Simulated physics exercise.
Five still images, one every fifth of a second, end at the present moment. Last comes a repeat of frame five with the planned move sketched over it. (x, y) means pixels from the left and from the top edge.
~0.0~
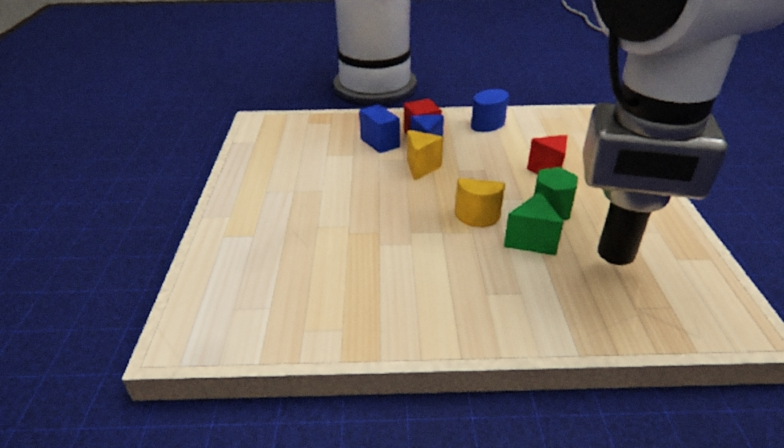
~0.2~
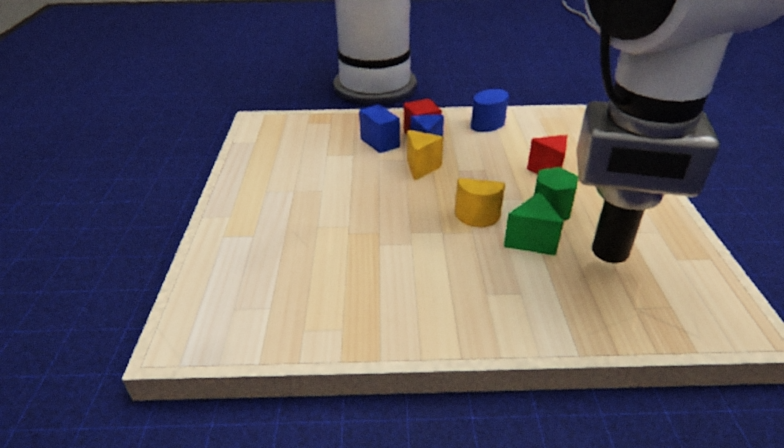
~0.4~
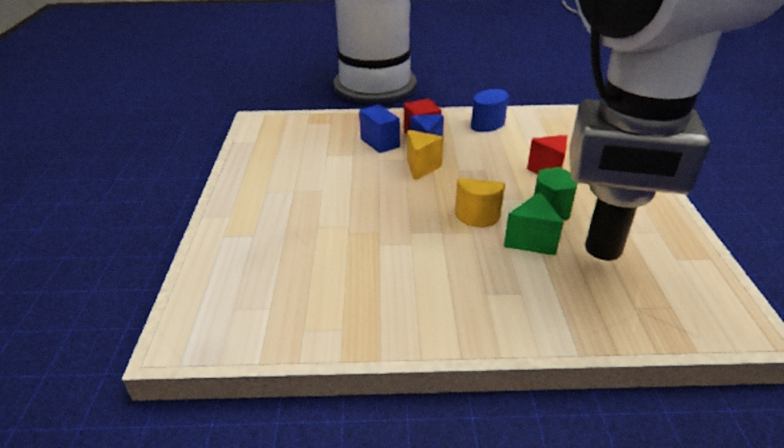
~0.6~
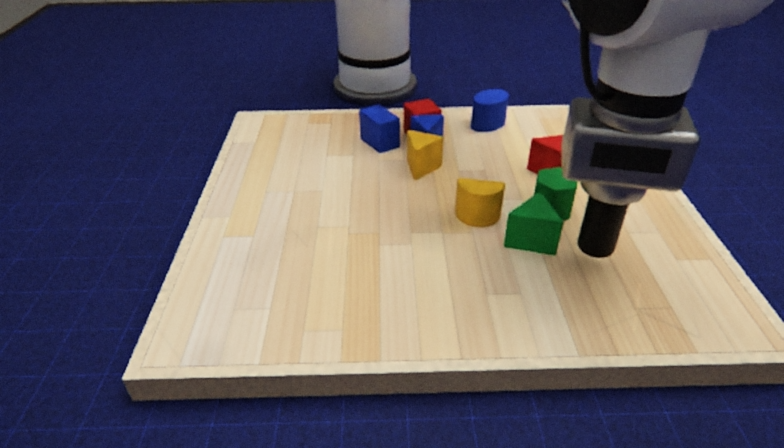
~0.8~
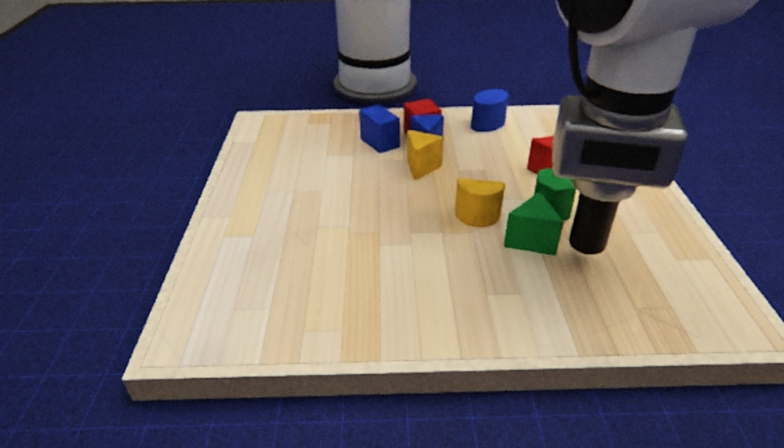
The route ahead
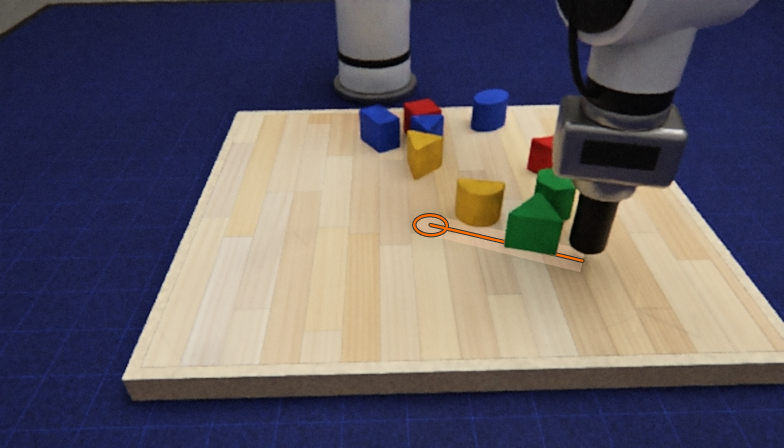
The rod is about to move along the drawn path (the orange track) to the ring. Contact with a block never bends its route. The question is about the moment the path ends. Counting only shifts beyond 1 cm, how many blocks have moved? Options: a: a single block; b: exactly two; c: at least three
b.
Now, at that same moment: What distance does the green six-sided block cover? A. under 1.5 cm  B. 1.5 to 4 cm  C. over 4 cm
A
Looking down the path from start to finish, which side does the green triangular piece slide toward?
Picture yourself facing from the start of the path to its end: The green triangular piece moves off to your right.
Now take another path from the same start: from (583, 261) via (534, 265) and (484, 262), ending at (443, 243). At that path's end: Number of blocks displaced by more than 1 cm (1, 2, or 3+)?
I'd put the number at one.
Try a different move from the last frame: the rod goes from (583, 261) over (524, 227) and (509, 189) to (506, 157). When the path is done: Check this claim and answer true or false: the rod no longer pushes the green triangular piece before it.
My answer: True.
Drawn move, in a line from (583, 261) to (431, 225).
The first path, step by step. One third of the way, rod (531, 232); yellow half-round block (477, 183); green triangular piece (505, 201), turned 45° clockwise.
Two thirds of the way, rod (480, 221); yellow half-round block (468, 172), turned 35° clockwise; green triangular piece (459, 188), turned 65° clockwise.
At the end, rod (431, 210); yellow half-round block (468, 172), turned 35° clockwise; green triangular piece (426, 175), turned 105° clockwise; green six-sided block still.
